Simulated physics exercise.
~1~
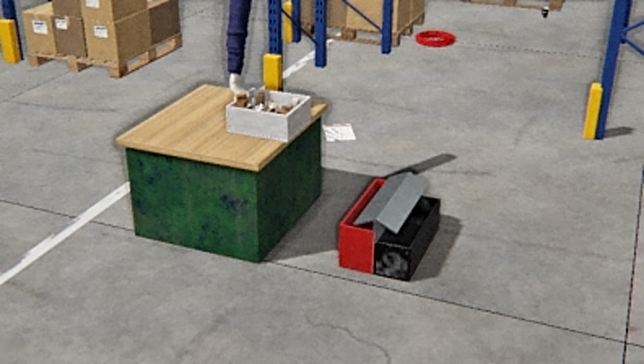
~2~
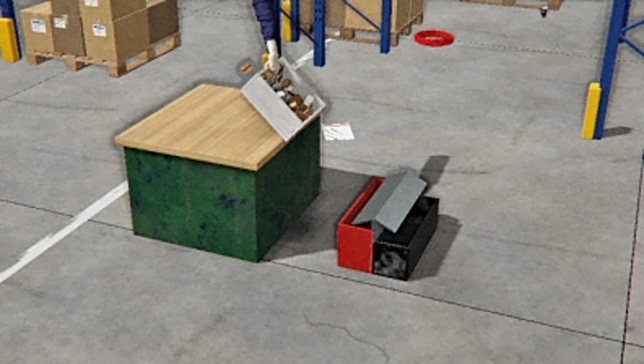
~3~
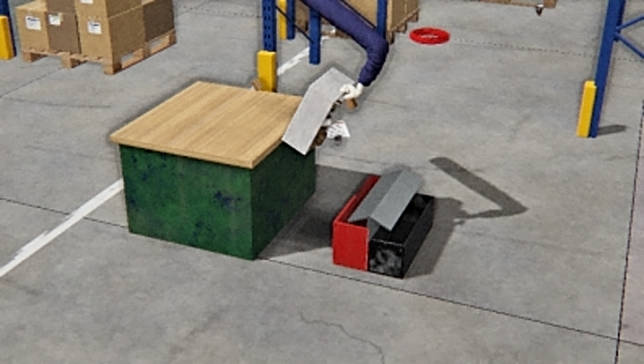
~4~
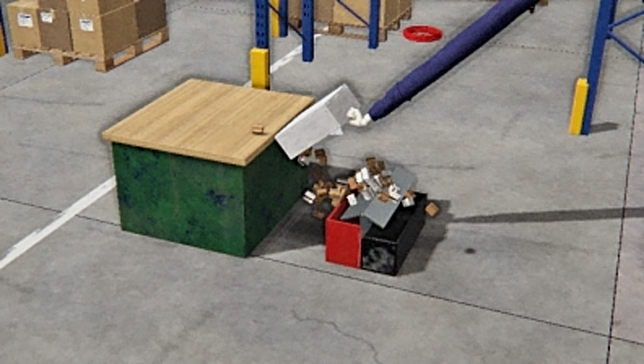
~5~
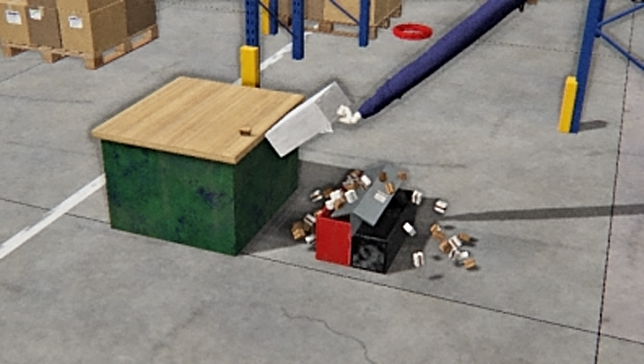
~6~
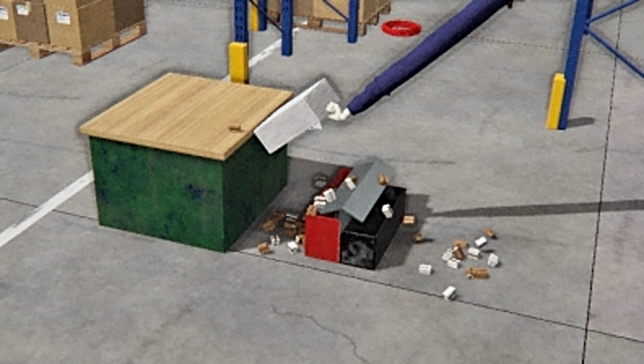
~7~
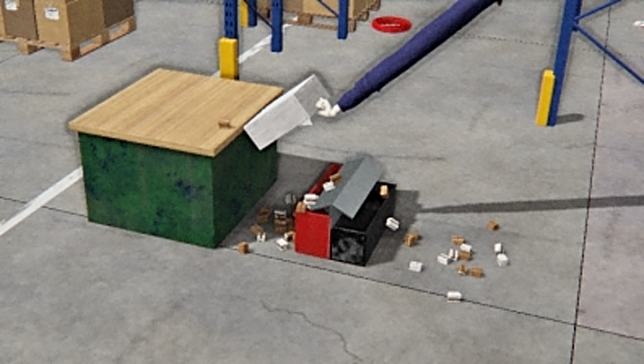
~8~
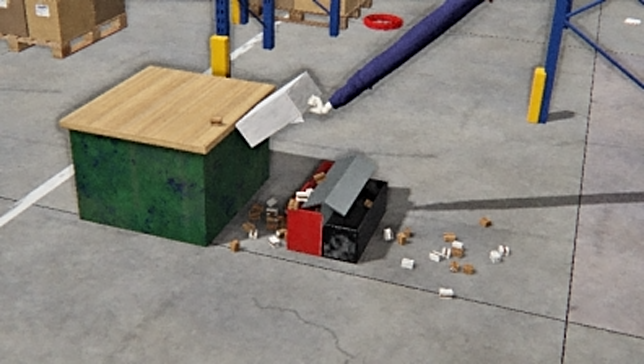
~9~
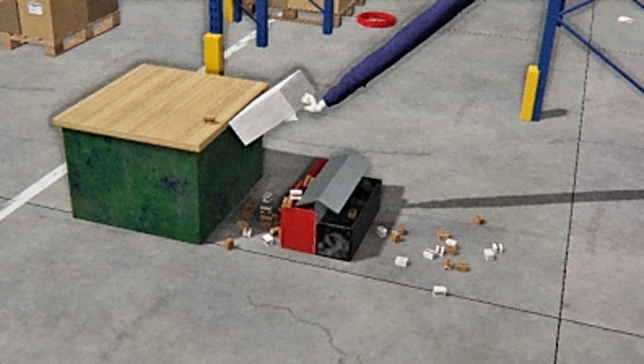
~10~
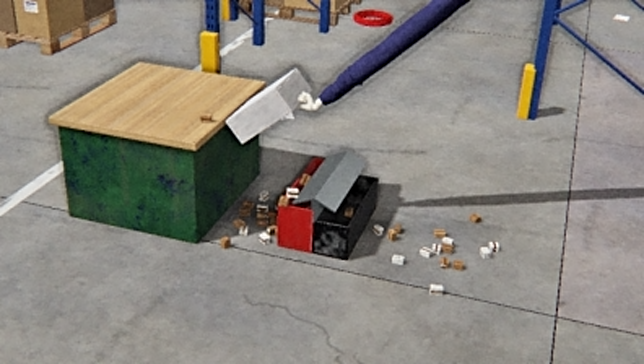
The footage shows a dark blue robotic arm tipping a white tote over the edge of a green, wood-topped bench, pouring small brown and white parcels onto a red trough and black box capped by a grey ridge; many scatter across the floor on both sides, and the tote stays tilted.
